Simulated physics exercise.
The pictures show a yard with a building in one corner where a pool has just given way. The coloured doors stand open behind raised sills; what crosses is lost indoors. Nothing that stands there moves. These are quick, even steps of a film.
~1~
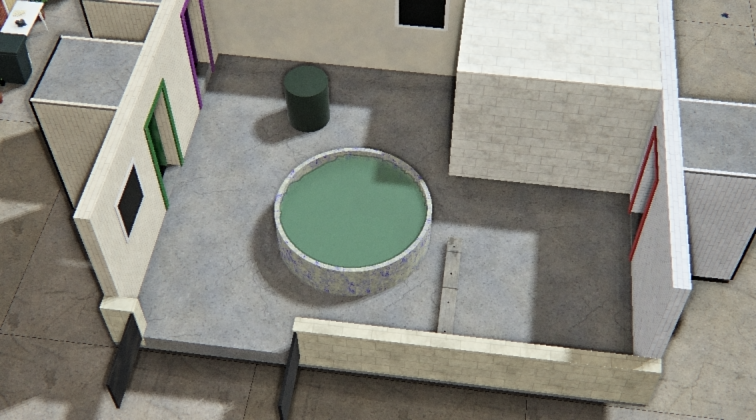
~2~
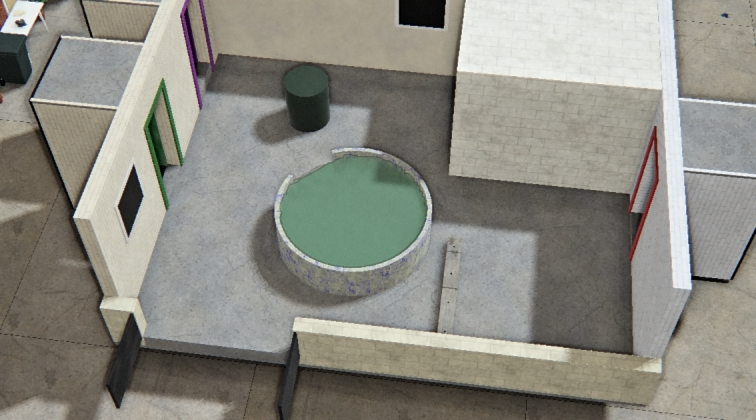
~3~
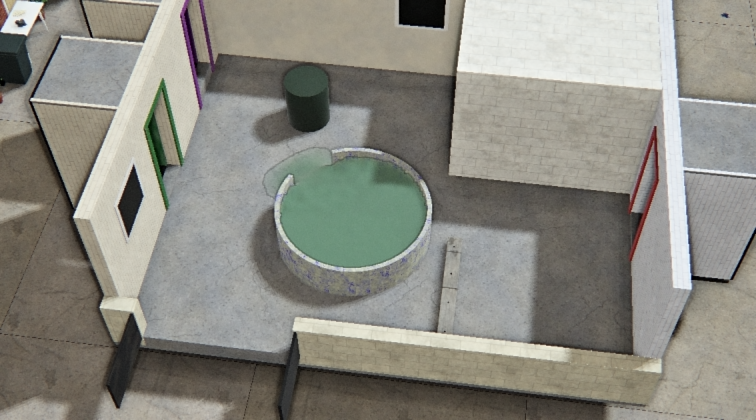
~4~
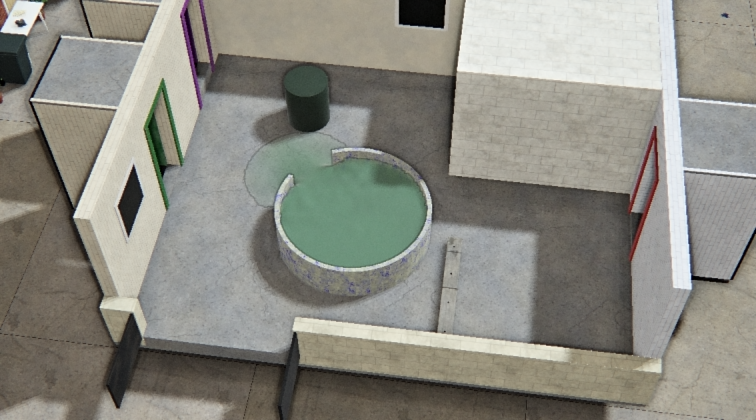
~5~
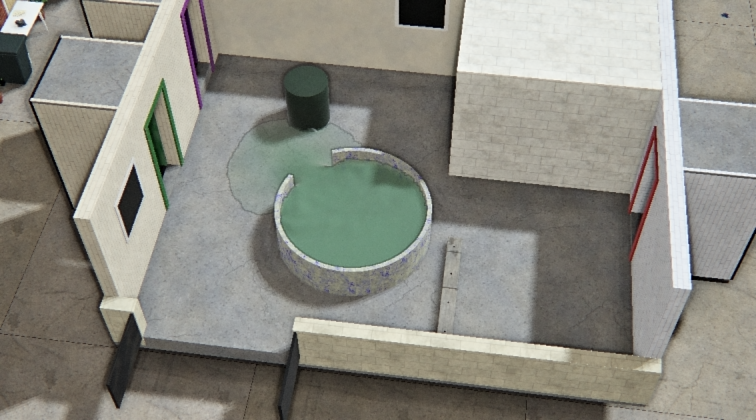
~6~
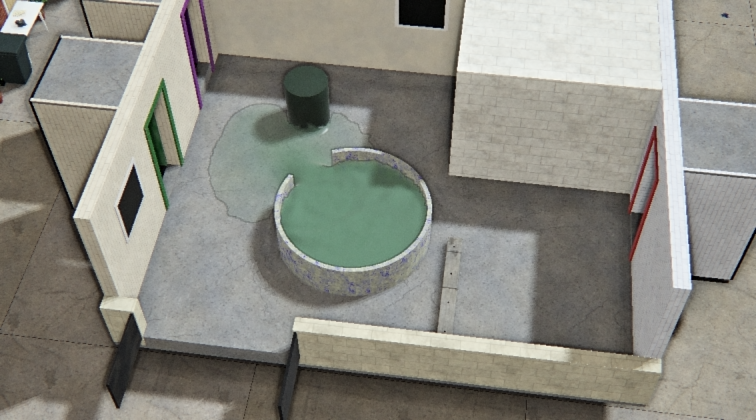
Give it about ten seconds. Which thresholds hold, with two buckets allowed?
The red door holds within the limit; the green door floods; the purple door holds within the limit.
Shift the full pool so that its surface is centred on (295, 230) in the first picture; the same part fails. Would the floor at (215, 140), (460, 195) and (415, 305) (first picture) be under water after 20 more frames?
In turn: Covered, dry, free of water.
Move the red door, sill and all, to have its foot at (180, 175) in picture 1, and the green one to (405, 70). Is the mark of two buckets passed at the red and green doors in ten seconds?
Red passes that mark, green is over.
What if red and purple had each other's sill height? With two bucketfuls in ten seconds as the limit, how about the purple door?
One by one: The purple one goes over.
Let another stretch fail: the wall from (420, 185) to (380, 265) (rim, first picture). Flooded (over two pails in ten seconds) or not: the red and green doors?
Then: The red door lets more in, the green door holds.
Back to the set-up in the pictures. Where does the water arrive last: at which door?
That is the red one.
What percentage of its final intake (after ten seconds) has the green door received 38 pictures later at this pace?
I make it 80 per cent.
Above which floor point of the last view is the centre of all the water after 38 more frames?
Close to (326, 175).
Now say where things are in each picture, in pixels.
The round pool at (353, 210) is whole and still, in the first frame.
Water pours out on the round pool's far side and has run to a hidden place, in the second frame.
The front is at (318, 151), out from the gap on the round pool's far side, in the third frame.
Water pours out on the round pool's far side and has run to (282, 139), in the fourth frame.
The front is at (251, 134), out from the gap on the round pool's far side, in the fifth frame.
Water pours out on the round pool's far side and has run to (248, 110), in the sixth frame.
A moment on, water covers 20 % of the floor; the red door not reached, the green door wet at the sill, nothing in, the purple door wet at the sill, nothing in.
Next, water covers 30 % of the floor; the red door not reached, the green door over two buckets in, the purple door wet at the sill, nothing in.
Then, water covers 35 % of the floor; the red door not reached, the green door over two buckets in, the purple door wet at the sill, nothing in.
Later, water covers 55 % of the floor; the red door not reached, the green door far over two buckets in, the purple door under two buckets in.
In the end, water covers 85 % of the floor; the red door wet at the sill, nothing in, the green door far over two buckets in, the purple door under two buckets in.
